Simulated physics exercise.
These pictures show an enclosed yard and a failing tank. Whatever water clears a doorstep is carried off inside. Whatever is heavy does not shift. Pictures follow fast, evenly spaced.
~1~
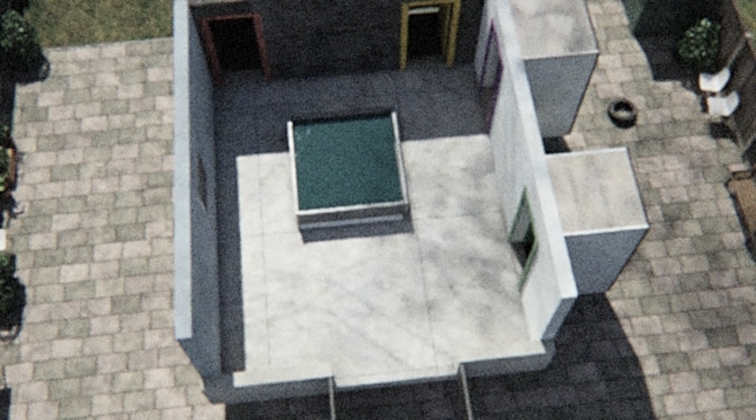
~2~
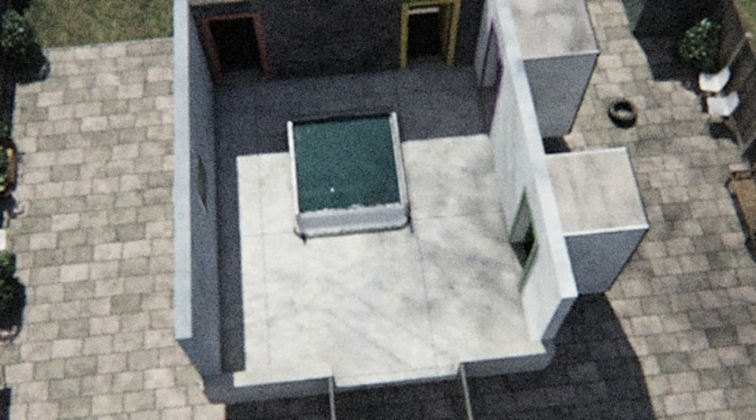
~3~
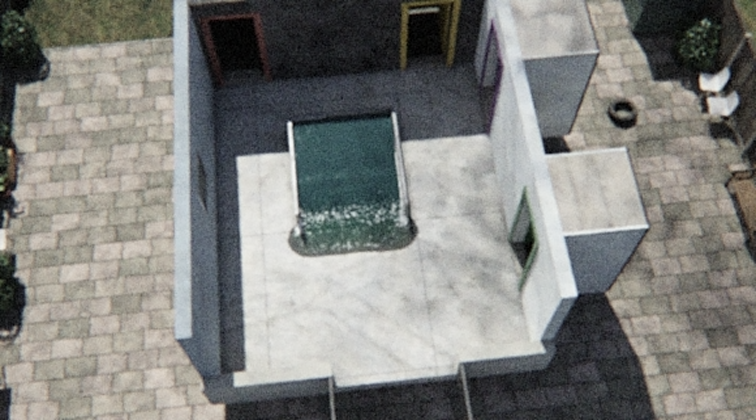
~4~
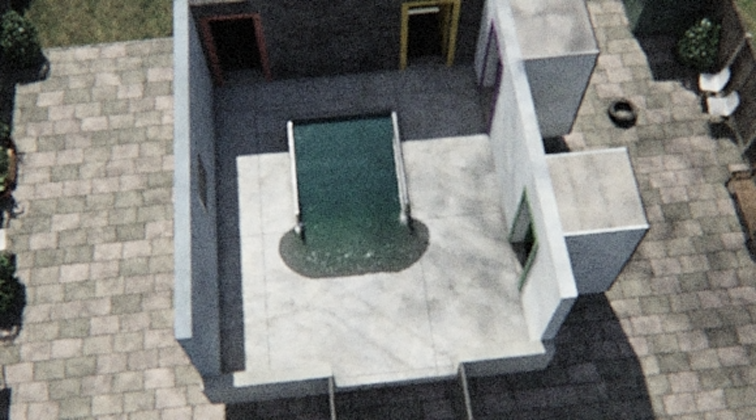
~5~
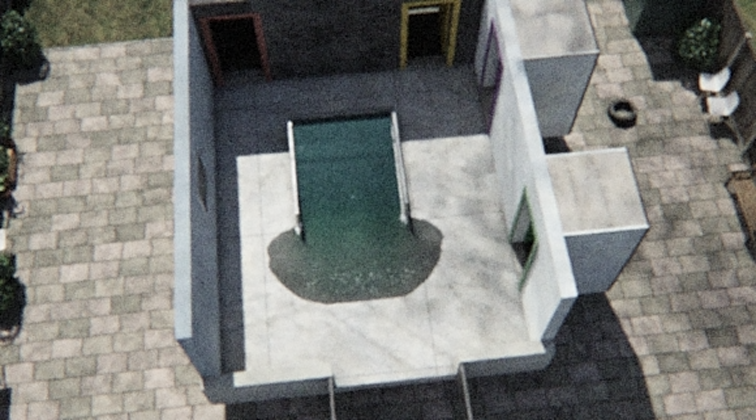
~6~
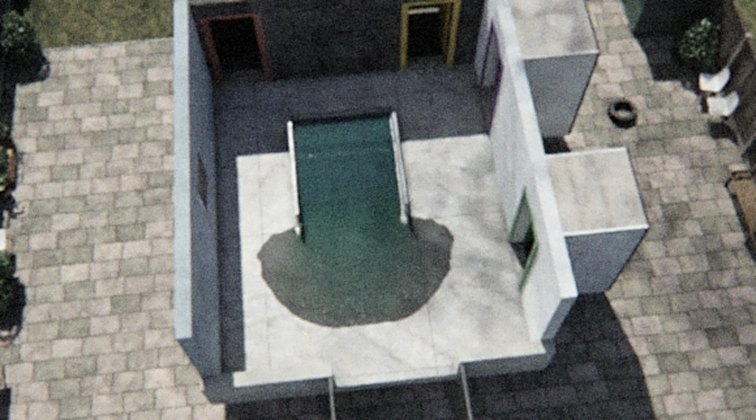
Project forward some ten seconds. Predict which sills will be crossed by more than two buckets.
Result: The green door stays inside what's allowed there; the purple door stays inside what's allowed there; the yellow door stays inside what's allowed there; the red door stays inside what's allowed there.
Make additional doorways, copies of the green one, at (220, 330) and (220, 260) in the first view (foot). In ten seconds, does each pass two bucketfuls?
First: Gets beyond it. Second: Remains below.
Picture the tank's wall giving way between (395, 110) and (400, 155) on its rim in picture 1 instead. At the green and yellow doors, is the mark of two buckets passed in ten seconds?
Note - green door: Short of the mark, yellow door: Past the mark.
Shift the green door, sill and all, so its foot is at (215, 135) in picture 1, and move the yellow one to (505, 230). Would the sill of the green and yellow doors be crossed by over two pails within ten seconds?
Taking them in turn, the green door remains below the limit and the yellow door remains below the limit.
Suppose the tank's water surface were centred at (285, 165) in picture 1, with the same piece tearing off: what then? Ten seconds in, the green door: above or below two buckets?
As far as I can tell, green gets swamped.
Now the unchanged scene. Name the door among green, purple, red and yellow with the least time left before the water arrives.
That's the green door.
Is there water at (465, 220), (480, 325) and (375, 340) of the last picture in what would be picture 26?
Result, in that order: Not wetted / wetted / wetted.
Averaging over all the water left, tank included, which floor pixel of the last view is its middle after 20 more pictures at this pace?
Near (353, 269).
A moment on, water covers 35 % of the floor; the green door not reached, the purple door not reached, the yellow door not reached, the red door not reached.
Next, water covers 45 % of the floor; the green door not reached, the purple door not reached, the yellow door not reached, the red door not reached.
Then, water covers 45 % of the floor; the green door wet at the sill, nothing in, the purple door not reached, the yellow door not reached, the red door not reached.
Later, water covers 70 % of the floor; the green door under two buckets in, the purple door not reached, the yellow door not reached, the red door not reached.
In the end, water covers 95 % of the floor; the green door under two buckets in, the purple door wet at the sill, nothing in, the yellow door wet at the sill, nothing in, the red door wet at the sill, nothing in.
